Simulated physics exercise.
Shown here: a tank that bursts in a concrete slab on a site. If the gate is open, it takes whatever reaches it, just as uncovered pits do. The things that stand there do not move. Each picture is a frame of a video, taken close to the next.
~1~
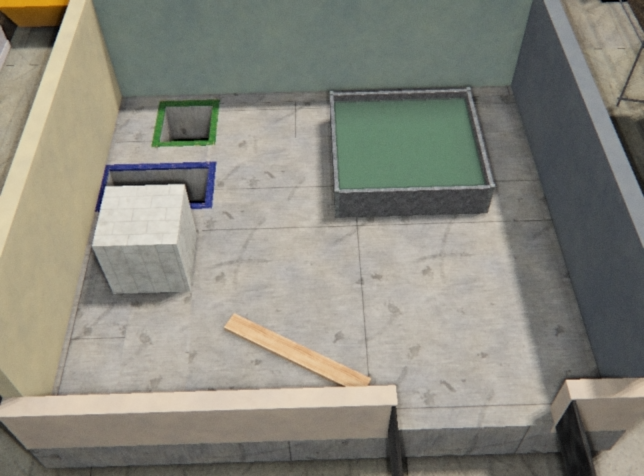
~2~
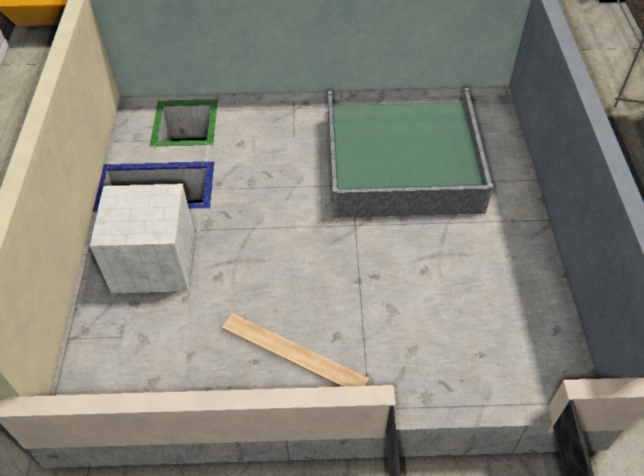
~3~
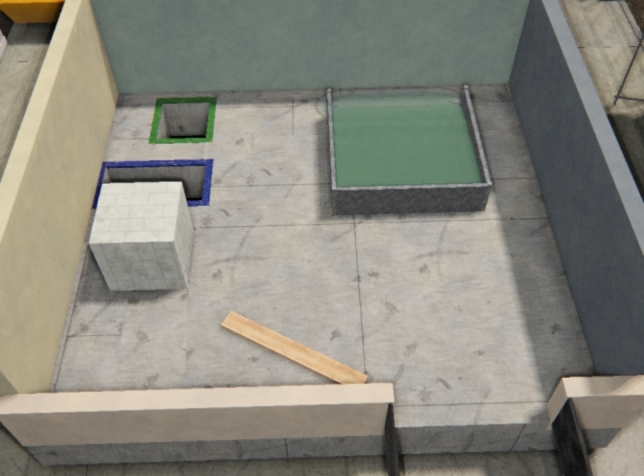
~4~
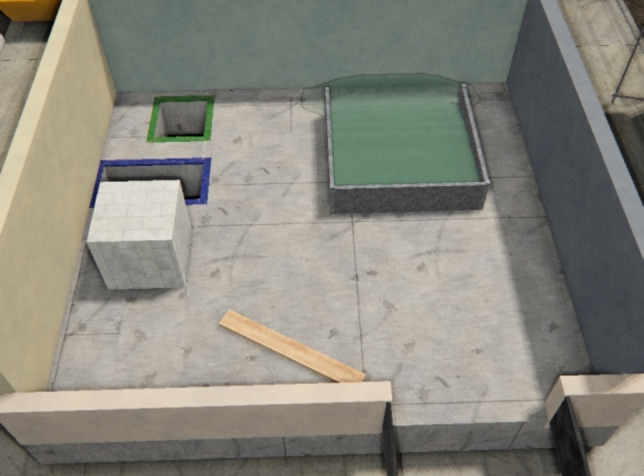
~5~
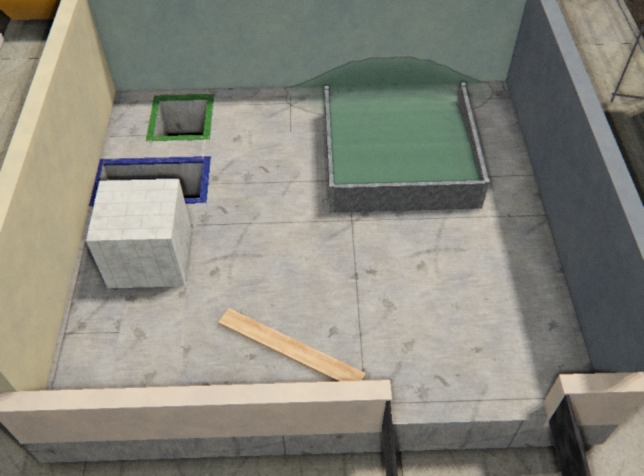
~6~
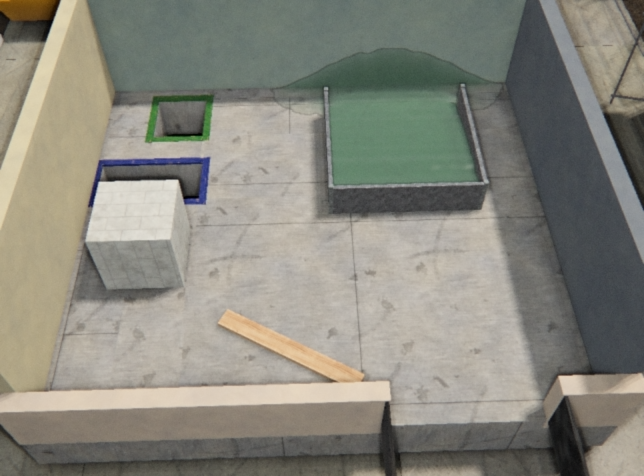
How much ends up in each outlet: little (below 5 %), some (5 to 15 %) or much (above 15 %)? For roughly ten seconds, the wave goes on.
Outlet by outlet: Gate - some, green pit - much, blue pit - some.
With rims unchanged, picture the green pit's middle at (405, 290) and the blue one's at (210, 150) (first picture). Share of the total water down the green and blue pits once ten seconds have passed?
Green: 2 %; blue: 20 %.
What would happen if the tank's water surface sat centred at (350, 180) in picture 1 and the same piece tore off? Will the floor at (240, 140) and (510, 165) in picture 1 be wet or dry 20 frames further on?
Outcome, point 1 then point 2: Inundated / inundated.
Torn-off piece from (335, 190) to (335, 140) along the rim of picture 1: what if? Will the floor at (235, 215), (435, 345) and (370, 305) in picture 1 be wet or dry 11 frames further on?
One after the other: Under water, free of water, dry.
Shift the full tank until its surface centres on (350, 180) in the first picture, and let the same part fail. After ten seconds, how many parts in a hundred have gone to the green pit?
I'd put the green pit at 30 % of the whole.
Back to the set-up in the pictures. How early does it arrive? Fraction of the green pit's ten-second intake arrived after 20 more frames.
Estimate: Roughly 45 %.
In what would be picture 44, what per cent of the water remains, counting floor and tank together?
Some 74 per cent.
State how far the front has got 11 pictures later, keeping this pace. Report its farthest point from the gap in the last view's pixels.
I'd say at around (125, 95).
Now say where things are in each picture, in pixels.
The first picture shows still water in the tank at (406, 141).
In the second picture, the front is at a hidden place, out from the gap on the tank's far side.
In the third picture, water pours out on the tank's far side and has run to (322, 103).
In the fourth picture, the front is at (309, 89), out from the gap on the tank's far side.
In the fifth picture, the front is at (292, 88), out from the gap on the tank's far side.
In the sixth picture, water pours out on the tank's far side and has run to (278, 90).
A moment on, water covers 10 % of the floor; the gate 0 %, the green pit 0 %, the blue pit 0 %.
Next, water covers 20 % of the floor; the gate 0 %, the green pit 3 %, the blue pit 0 %.
Then, water covers 40 % of the floor; the gate 0 %, the green pit 10 %, the blue pit 2 %.
Later, water covers 40 % of the floor; the gate 4 %, the green pit 15 %, the blue pit 6 %.
In the end, water covers 55 % of the floor; the gate 11 %, the green pit 22 %, the blue pit 9 %.
